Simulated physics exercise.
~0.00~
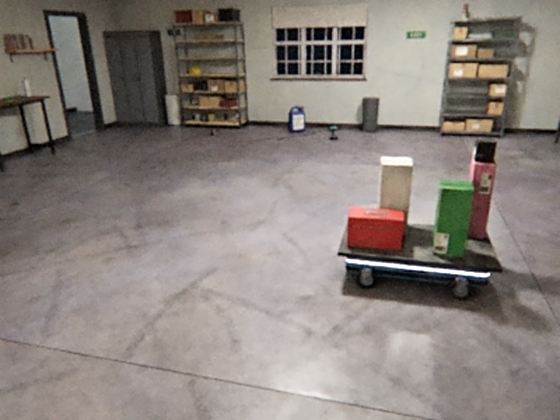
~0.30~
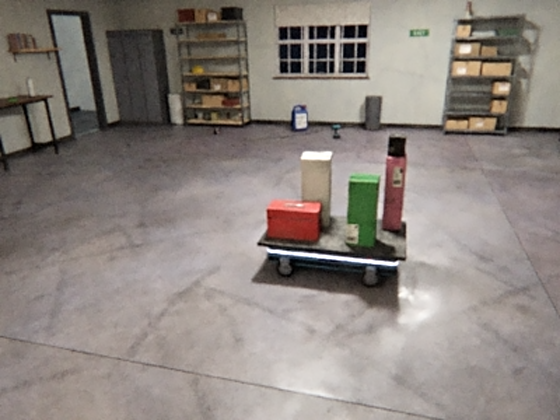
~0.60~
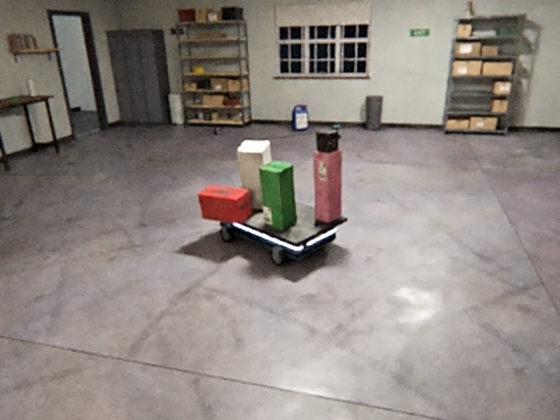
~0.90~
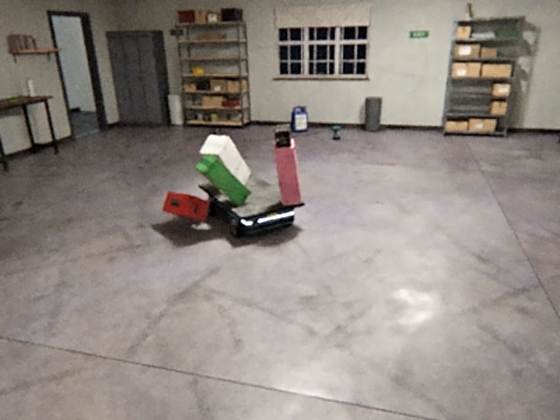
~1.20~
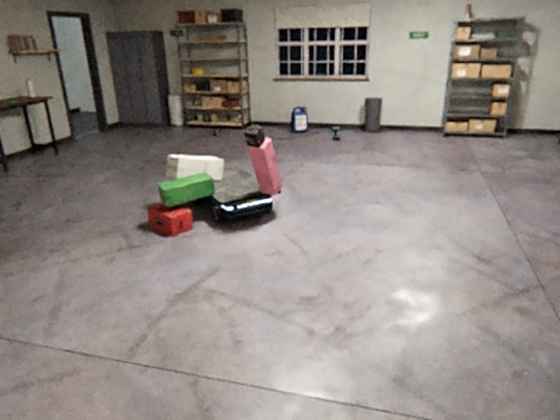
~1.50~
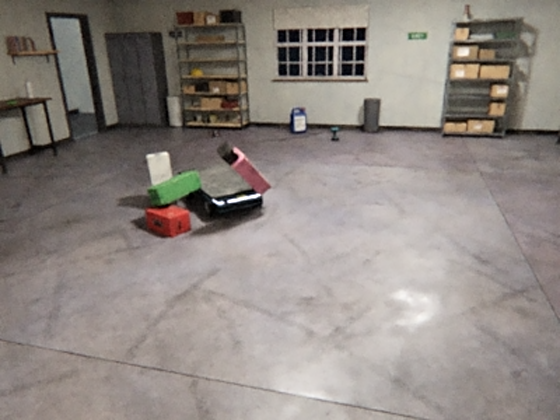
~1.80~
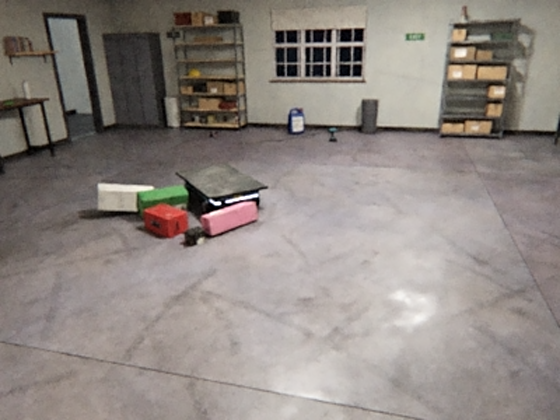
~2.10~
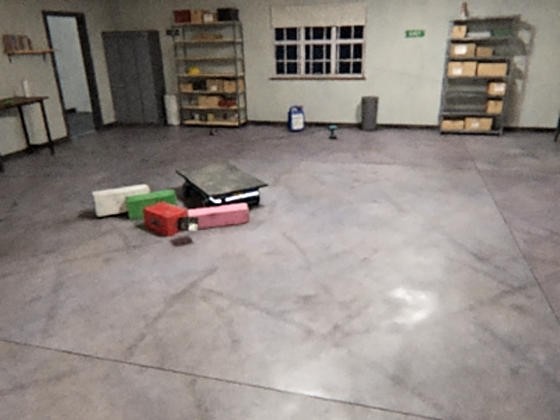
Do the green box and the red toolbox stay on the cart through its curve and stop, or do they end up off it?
Both end up off the cart. The red toolbox slides off as the cart curves, and the green box topples off and lands on its side on the floor.
